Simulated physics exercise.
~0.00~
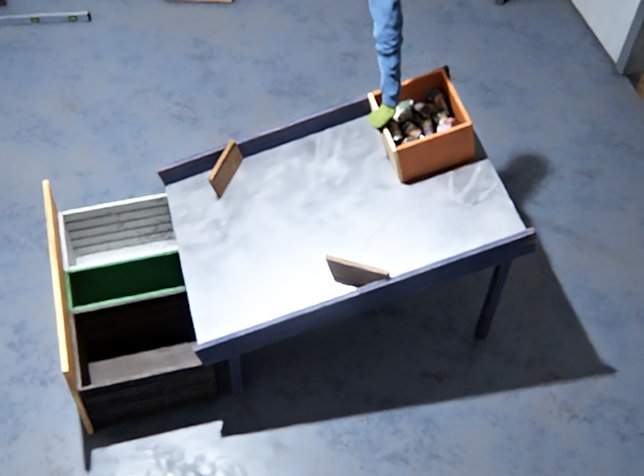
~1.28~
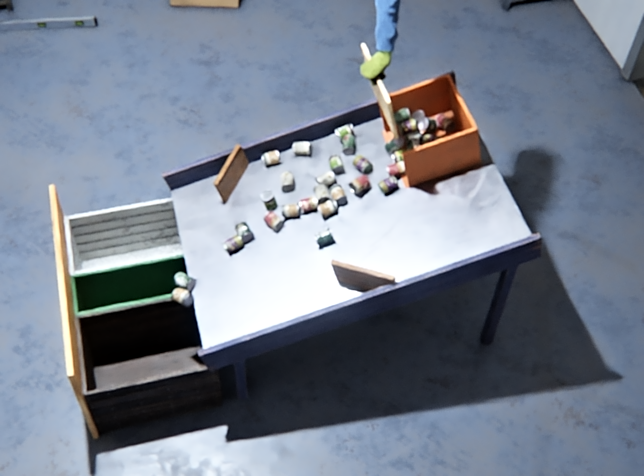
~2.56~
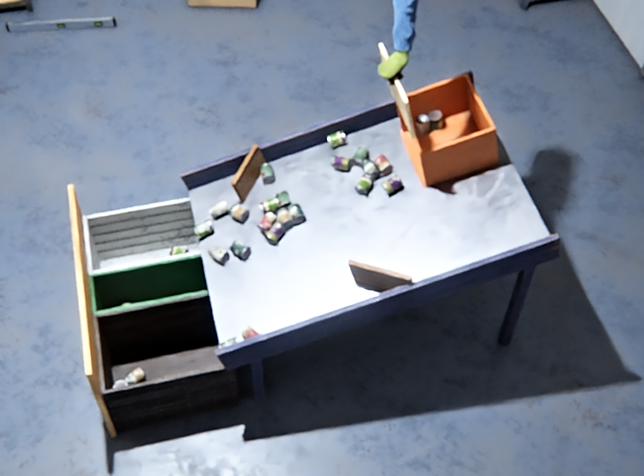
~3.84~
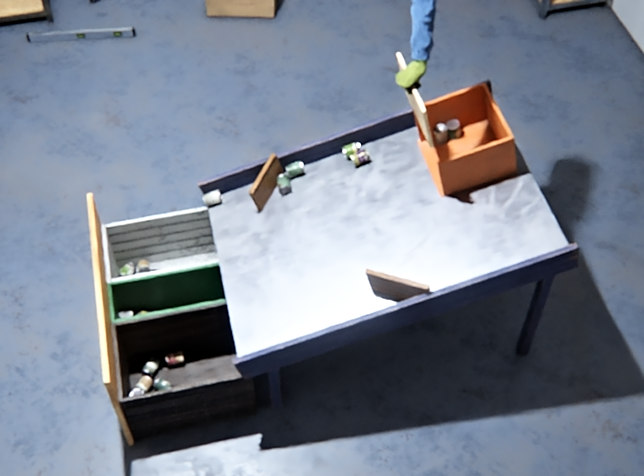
At the start, a blue-sleeved arm with a green glove reaches to the gate of an orange pen full of small tins, set atop a sloping table. The hand lifts the gate, and the tins spill out and spread down the slope toward two angled boards. Some bunch near the upper board while others run off the lower edge, dropping into the white bin, the green tote and the dark wooden tote. The slope gradually clears as the hand keeps holding the raised gate. Finally, tins lie in all three containers, with a few still along the table's upper side and a couple left in the pen.
